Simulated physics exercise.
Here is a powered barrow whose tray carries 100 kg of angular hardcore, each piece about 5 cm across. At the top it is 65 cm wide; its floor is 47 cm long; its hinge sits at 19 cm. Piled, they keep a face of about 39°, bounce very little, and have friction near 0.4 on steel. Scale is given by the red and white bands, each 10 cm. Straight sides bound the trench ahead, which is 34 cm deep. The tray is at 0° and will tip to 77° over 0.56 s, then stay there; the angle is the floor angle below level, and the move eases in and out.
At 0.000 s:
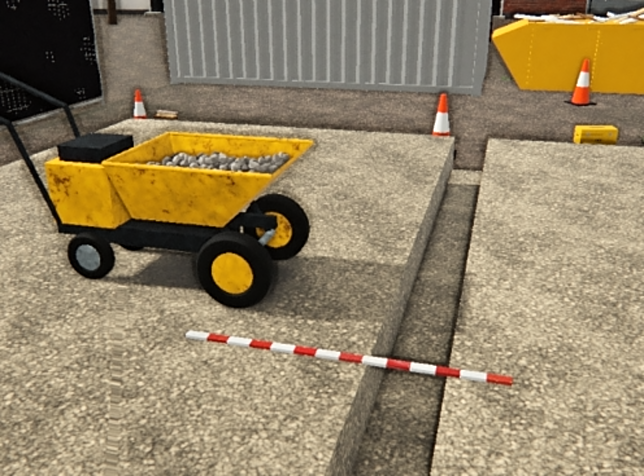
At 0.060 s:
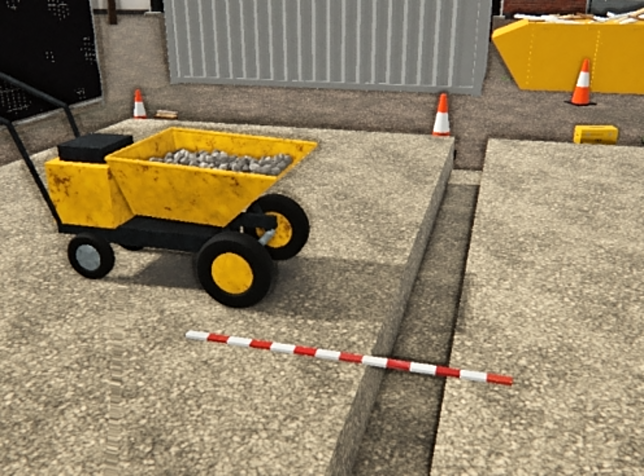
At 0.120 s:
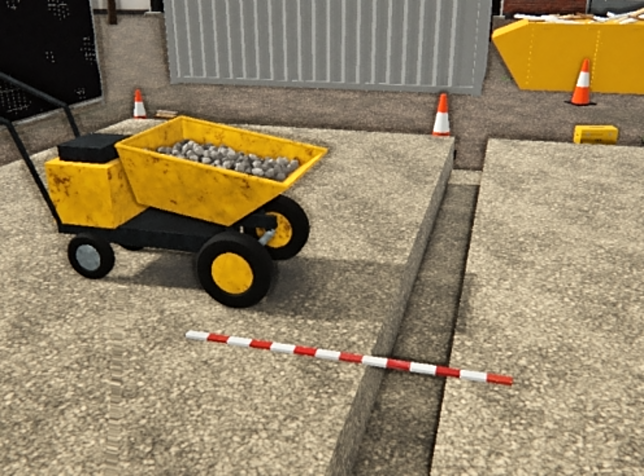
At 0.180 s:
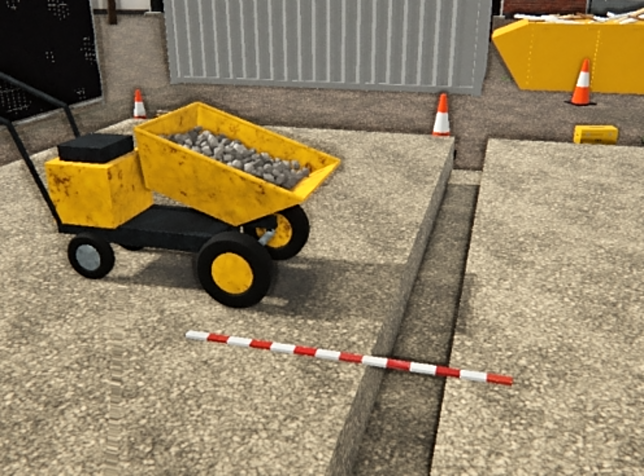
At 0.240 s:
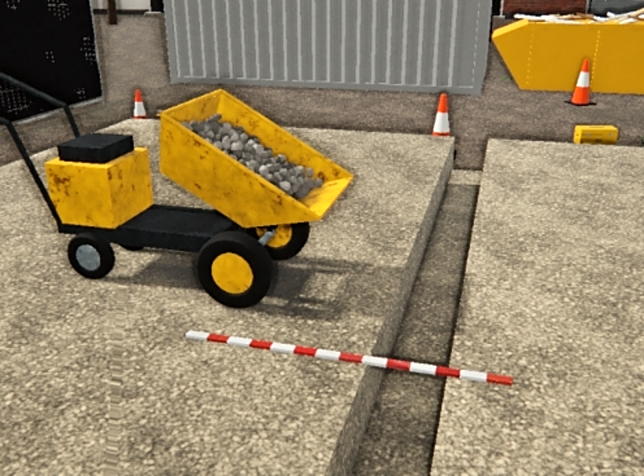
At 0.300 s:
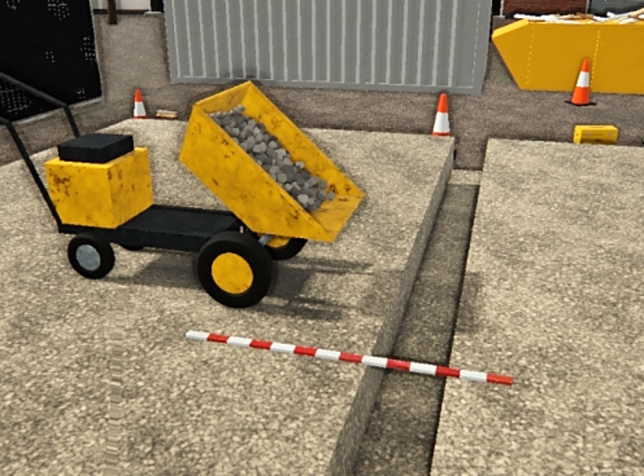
The clip shows a yellow powered barrow loaded with grey stones on a pale gravelly surface beside a trench, with a red and white pole across it, as the tray tilts steeply forward to the right while the wheels stay still.
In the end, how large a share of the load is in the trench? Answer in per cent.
A share of roughly 71 %.
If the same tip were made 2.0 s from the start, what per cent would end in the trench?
Estimate: About 50 %.
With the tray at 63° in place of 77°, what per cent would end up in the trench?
I'd expect around 70 in a hundred.
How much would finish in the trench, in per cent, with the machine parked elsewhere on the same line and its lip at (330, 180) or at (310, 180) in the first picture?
Near 70 and near 90 percent.
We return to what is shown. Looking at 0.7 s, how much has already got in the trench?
Close to 20 per cent has got there by then.
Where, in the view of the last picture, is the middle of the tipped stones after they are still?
Their centre sits close to (423, 344).
After 0.4 s the floor is at 65°; 100 % in the tray; the foremost stones are at (344, 232).
After 0.7 s the floor is at 77°; 66 % in the tray, 16 % short of the trench, 18 % in the trench; the foremost stones are at (430, 314).
After 1.0 s the floor is at 77°; 12 % in the tray, 19 % short of the trench, 68 % in the trench, 2 % past the trench; the foremost stones are at (534, 312).
After 3.0 s the floor is at 77°; 10 % in the tray, 17 % short of the trench, 71 % in the trench, 2 % past the trench; the foremost stones are at (585, 314).
